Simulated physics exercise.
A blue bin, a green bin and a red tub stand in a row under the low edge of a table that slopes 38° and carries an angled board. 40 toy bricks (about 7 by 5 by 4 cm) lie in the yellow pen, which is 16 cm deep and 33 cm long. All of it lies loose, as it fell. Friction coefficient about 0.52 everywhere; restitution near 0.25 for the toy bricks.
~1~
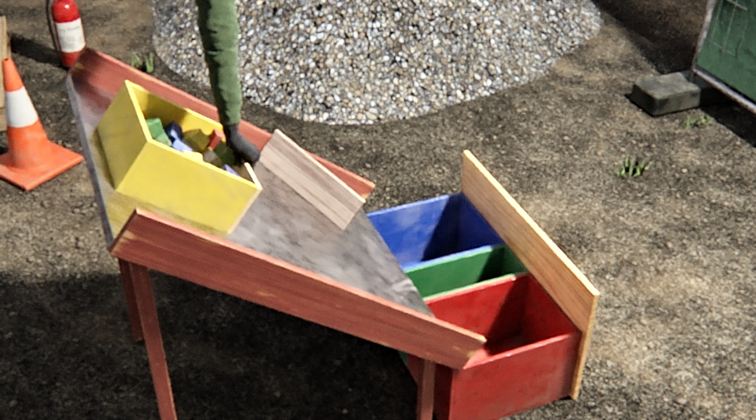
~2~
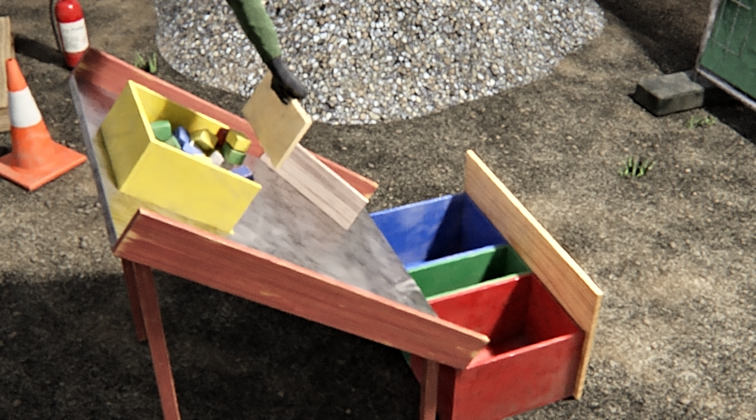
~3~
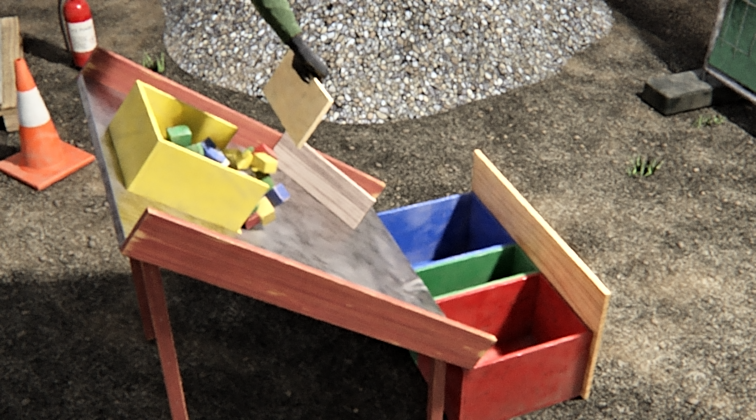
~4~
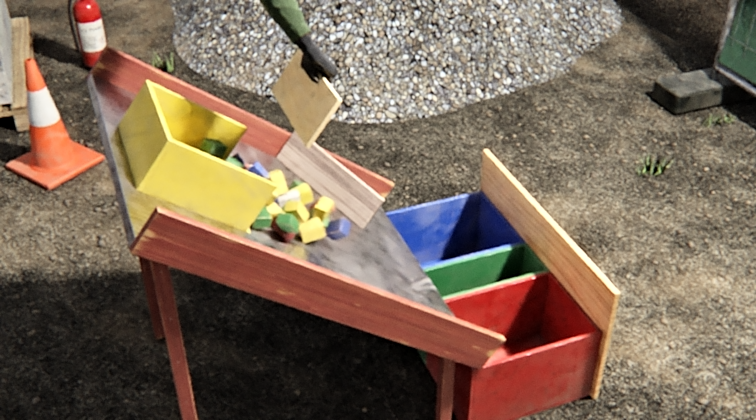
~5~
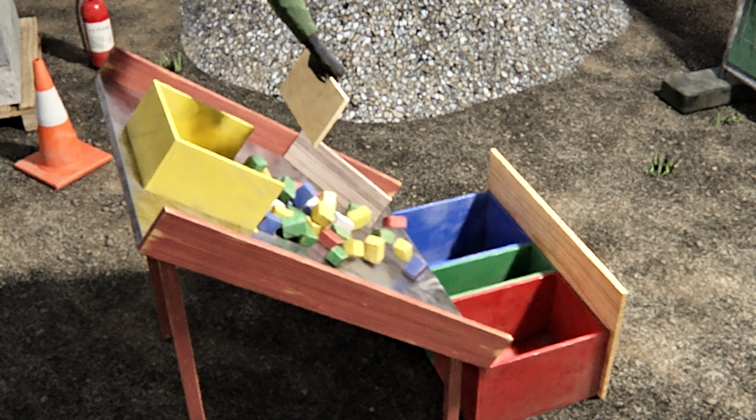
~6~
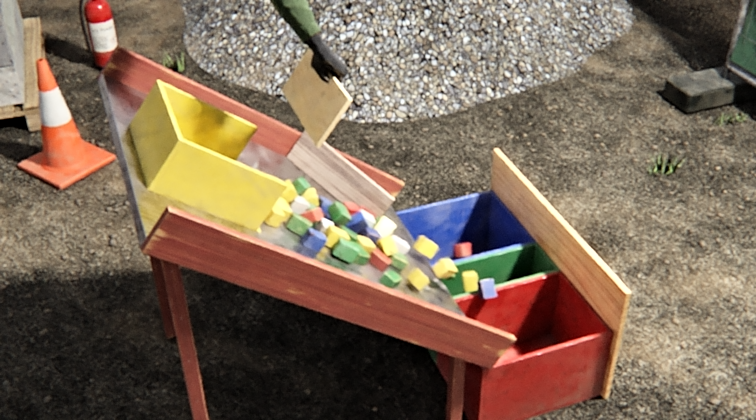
Dirt yard, gloved hand lifting a panel from yellow box, then coloured blocks tumbling down sloping table above three coloured bins.
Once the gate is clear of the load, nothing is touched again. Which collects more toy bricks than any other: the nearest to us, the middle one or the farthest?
The largest share ends in the middle one: The green bin.
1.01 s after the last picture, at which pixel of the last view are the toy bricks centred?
Near (515, 321).
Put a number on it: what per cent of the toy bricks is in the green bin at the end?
Near 55 in a hundred.
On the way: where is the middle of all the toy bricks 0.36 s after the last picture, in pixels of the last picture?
At about (474, 281).
Then, 0.16 s after the last picture, 1 in the blue bin, 5 in the green bin, 3 in the red tub, 28 on the slope and 3 in the air.
Then, 0.36 s after the last picture, 2 in the blue bin, 13 in the green bin, 7 in the red tub, 13 on the slope and 5 in the air.
Then, 0.65 s after the last picture, 2 in the blue bin, 20 in the green bin, 13 in the red tub, 3 on the slope and 2 in the air.
Outcome (1.01 s after the last picture), 4 in the blue bin, 22 in the green bin and 14 in the red tub.
